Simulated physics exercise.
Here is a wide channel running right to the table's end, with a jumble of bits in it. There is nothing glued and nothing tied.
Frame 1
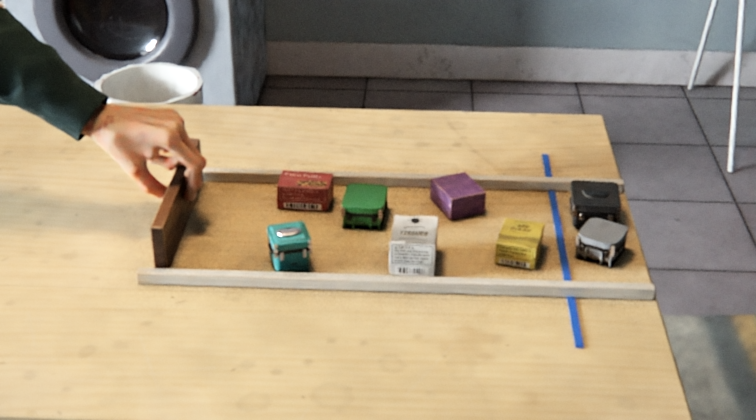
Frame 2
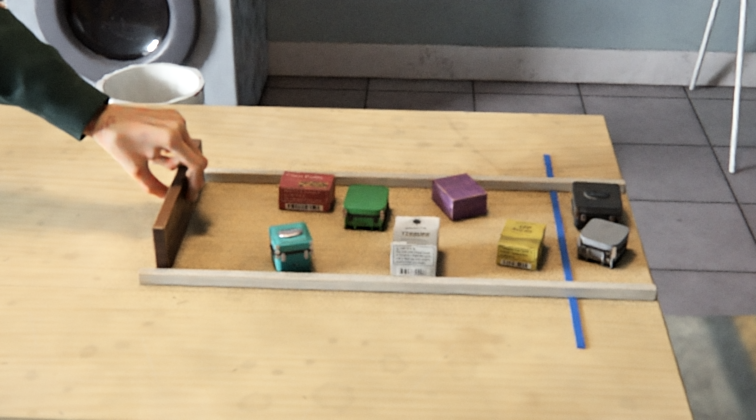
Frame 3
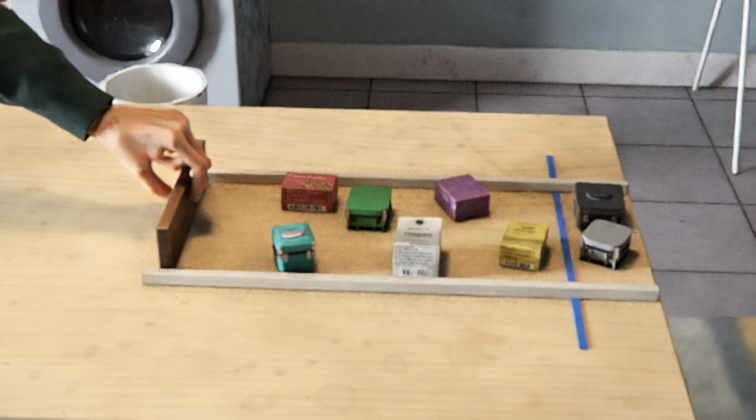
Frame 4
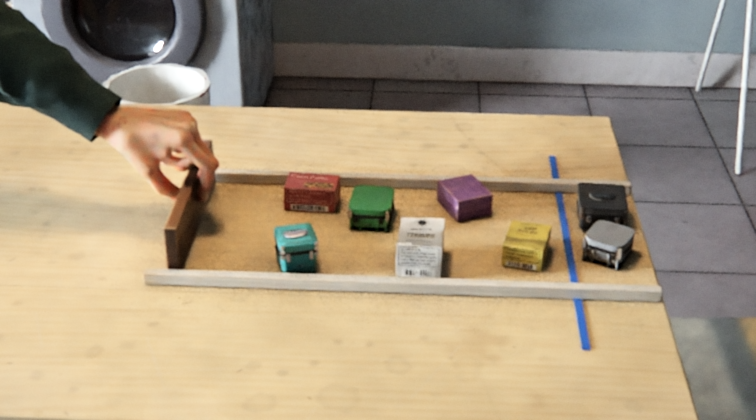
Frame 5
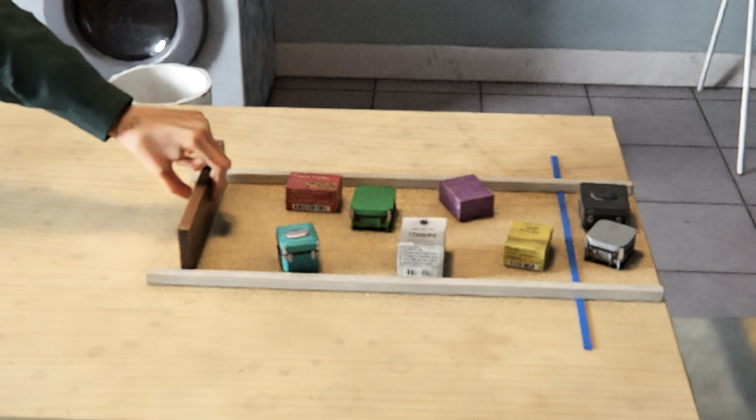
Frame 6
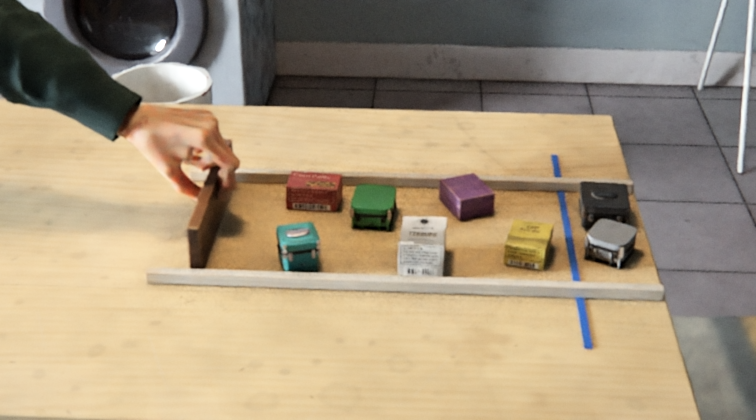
To begin with, a hand holds a brown board upright at the left end of a wide channel on a table, with small boxes and cases scattered inside and blue tape near the right end. Then the hand slides the board a short way right, still short of the red box and turquoise case.
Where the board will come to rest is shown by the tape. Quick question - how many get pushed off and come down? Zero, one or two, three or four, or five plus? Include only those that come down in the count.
After that push a few more than two come off the table, three or four.
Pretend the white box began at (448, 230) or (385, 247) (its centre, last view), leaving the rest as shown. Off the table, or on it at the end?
The white box stays put at the first spot and stays put at the second.
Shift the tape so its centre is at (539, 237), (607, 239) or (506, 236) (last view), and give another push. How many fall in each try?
Tallies in the order given: 2, 5, 0.
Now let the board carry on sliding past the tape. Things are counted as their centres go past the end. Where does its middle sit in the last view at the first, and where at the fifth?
The middle is at about (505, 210), later at about (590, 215).
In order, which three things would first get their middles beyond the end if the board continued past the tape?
The order is the grey case, the black case, then the yellow box.
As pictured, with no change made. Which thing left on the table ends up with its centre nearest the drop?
The foremost one is the purple block.
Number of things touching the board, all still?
At rest, 3 are in contact.
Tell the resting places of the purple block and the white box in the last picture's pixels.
First (637, 204), then (635, 249).
Soon after, none off yet; black case at rest near (604, 208); grey case at rest near (611, 244); yellow box at rest near (529, 244).
After that, none off yet; black case displaced a little near (630, 208); grey case displaced about its own width near (657, 241); yellow box displaced well along near (617, 244).
In the end, the number that fall off is three or four; gone, yellow box, grey case and black case.
